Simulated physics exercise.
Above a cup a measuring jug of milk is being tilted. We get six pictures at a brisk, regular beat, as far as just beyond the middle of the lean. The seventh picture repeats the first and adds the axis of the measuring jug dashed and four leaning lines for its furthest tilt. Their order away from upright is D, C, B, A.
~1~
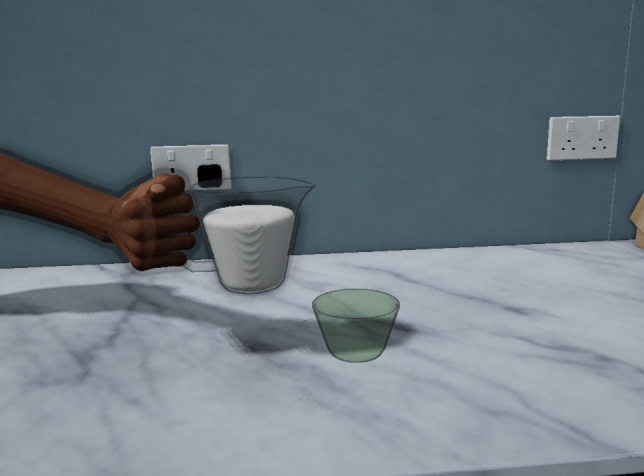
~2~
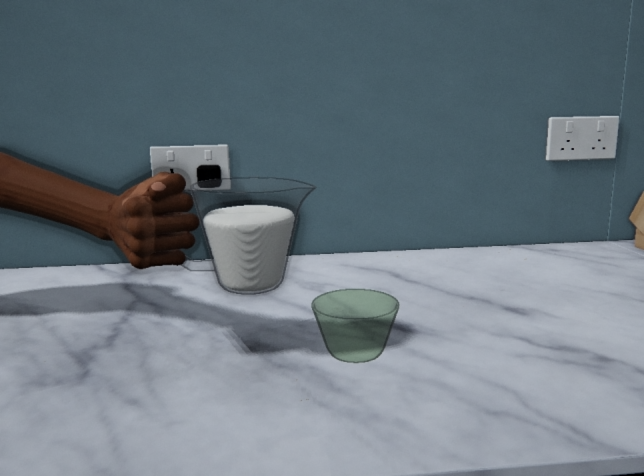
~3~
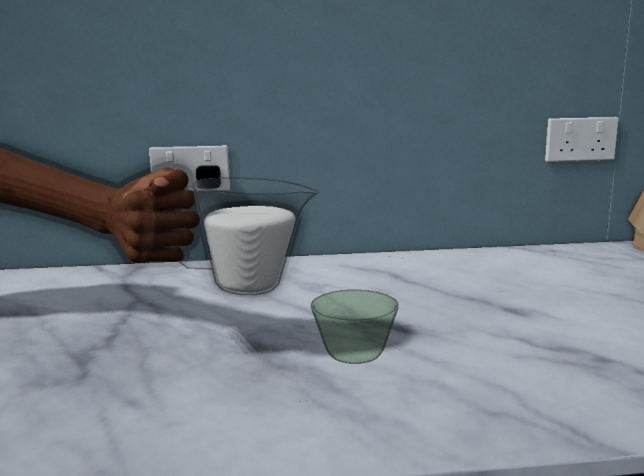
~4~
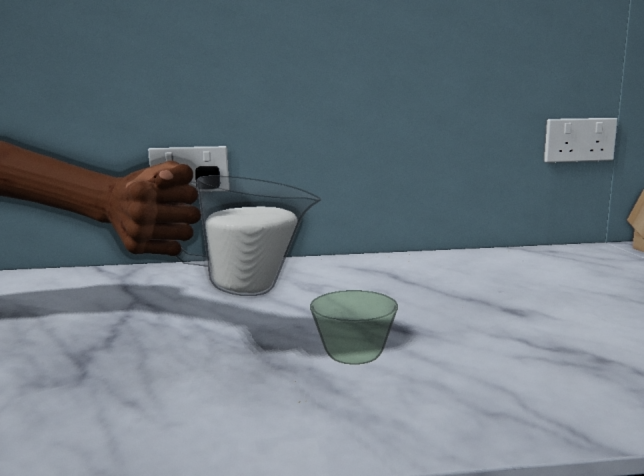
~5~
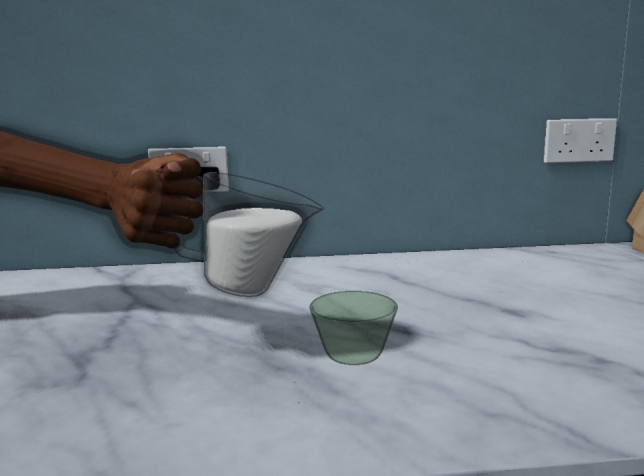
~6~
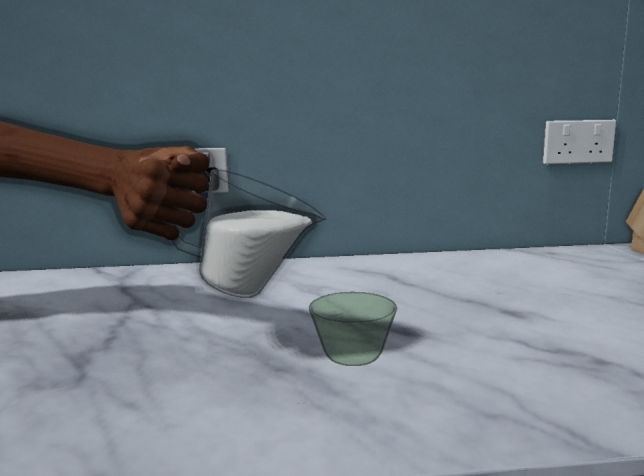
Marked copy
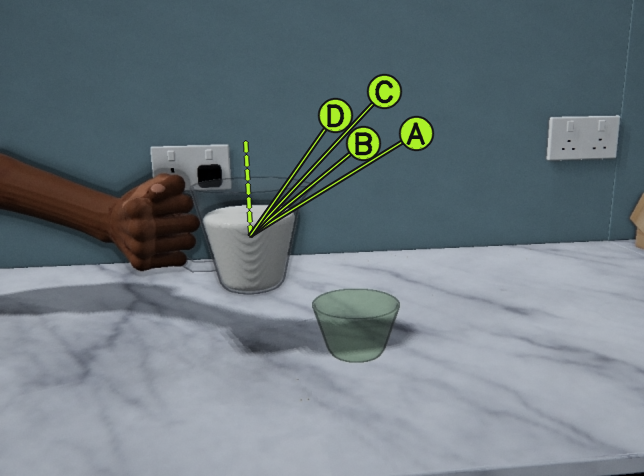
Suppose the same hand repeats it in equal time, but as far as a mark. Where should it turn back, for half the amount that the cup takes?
Mark B does it best.
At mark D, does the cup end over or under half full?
Under half.
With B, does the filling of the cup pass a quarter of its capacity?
Yes, clearly.
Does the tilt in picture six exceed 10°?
Yes.
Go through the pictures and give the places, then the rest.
Upright, lip at (314, 185); rim of the cup round (356, 302); nothing has left yet, in the first picture.
Upright, lip at (314, 187); nothing has left yet, in the second picture.
Tipped about 5°, lip at (317, 191); nothing has left yet, in the third picture.
Tipped about 10°, lip at (320, 198); nothing has left yet, in the fourth picture.
Tipped about 17°, lip at (323, 207); nothing has left yet, in the fifth picture.
Tipped about 24°, lip at (325, 218); nothing has left yet, in the sixth picture.
In lime, A at (401, 142); B at (350, 153); C at (372, 103); D at (324, 129).
For mark A, the cup ends with about 71 % of what it can hold; 7 % of the milk is spilt.
For mark B, the cup ends with about 50 % of what it can hold; 4 % of the milk is spilt.
For mark C, the cup ends with about 32 % of what it can hold.
For mark D, the cup ends with about 13 % of what it can hold.
